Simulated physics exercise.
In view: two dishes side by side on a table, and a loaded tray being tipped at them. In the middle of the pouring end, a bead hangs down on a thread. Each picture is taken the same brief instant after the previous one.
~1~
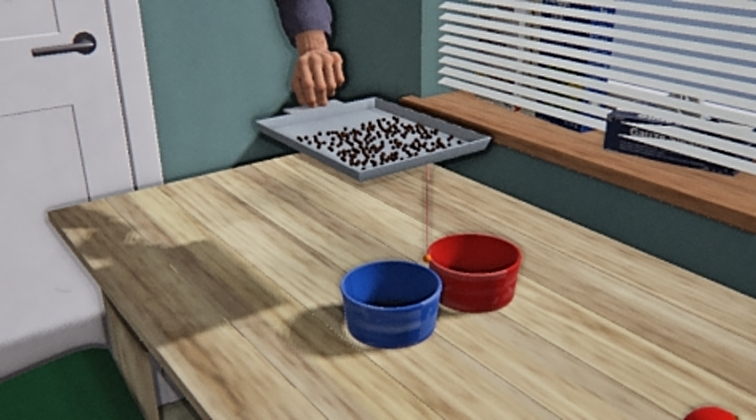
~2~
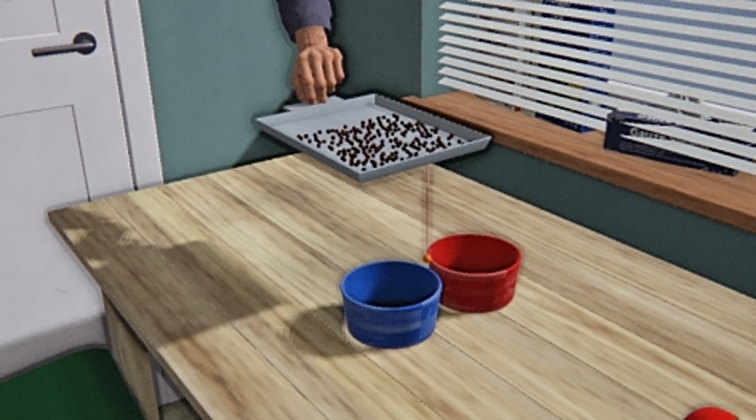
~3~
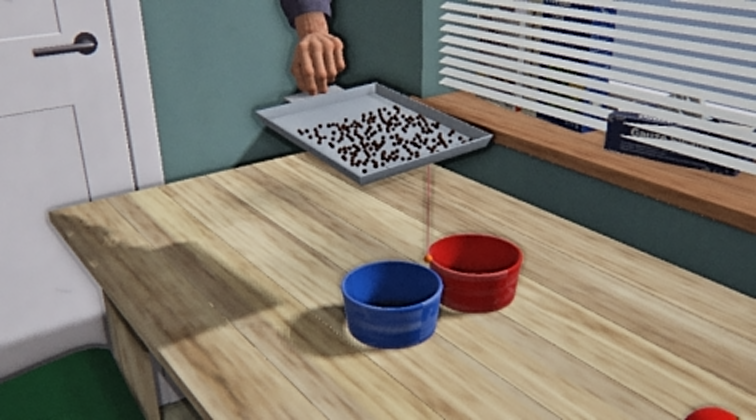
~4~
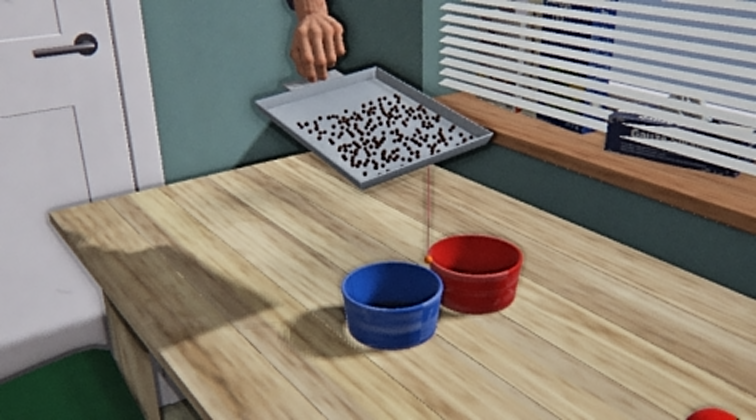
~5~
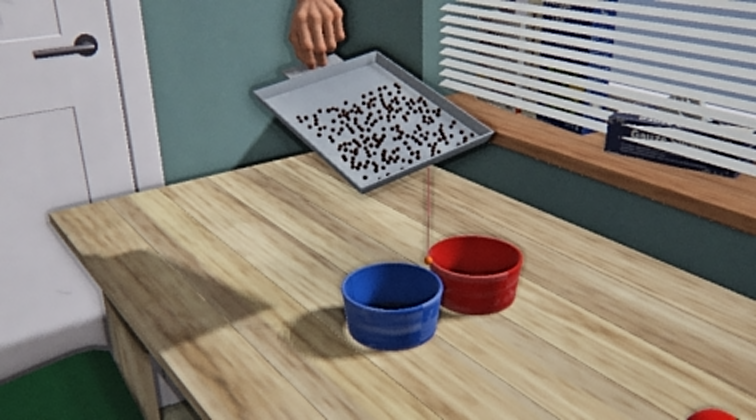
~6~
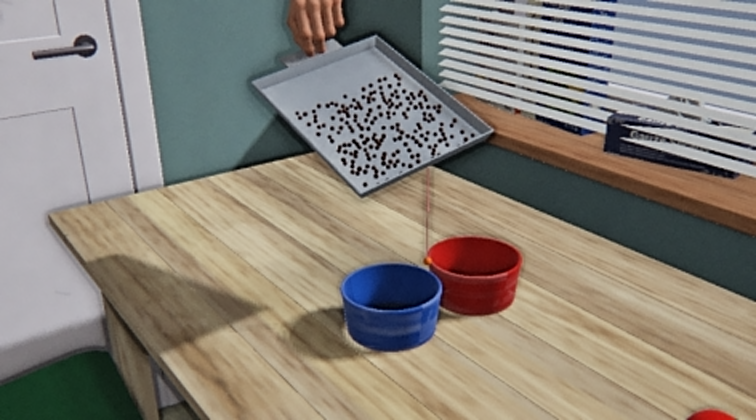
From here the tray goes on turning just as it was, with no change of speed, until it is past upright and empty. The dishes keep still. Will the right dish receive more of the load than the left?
The larger share will most likely go to the dish on the left.
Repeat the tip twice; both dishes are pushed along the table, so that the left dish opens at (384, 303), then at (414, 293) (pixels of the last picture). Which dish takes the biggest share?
In order of the tries: The dish on the left side, then the dish on the left side.
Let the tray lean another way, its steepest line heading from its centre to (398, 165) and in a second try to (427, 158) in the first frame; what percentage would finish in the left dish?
Case one 80 %; case two 10 %.
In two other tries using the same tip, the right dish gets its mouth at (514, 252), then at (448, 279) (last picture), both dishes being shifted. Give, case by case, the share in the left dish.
In order, 0 % and 80 %.
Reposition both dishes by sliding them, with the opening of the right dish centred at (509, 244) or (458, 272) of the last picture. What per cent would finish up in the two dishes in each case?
Close to 0 per cent, followed by close to 100 per cent.
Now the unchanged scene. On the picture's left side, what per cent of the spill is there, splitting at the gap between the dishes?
Close to 90 %.
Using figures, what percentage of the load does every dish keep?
Left dish: 80; right dish: 0 percent.
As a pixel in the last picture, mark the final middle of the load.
Near (386, 328).
Shortly afterwards, tray tipped steeply; near two thirds on the tray; only a few in the left dish; only a few outside both; near a quarter in the air.
Next, tray tipped past a quarter turn; a little on the tray; near two thirds in the left dish; near a quarter outside both; a little in the air.
Some moments later, tray tipped past a quarter turn; the bulk in the left dish; near a quarter outside both.
In the end, tray tipped past a quarter turn; the bulk in the left dish; none at all in the right dish; near a quarter outside both.
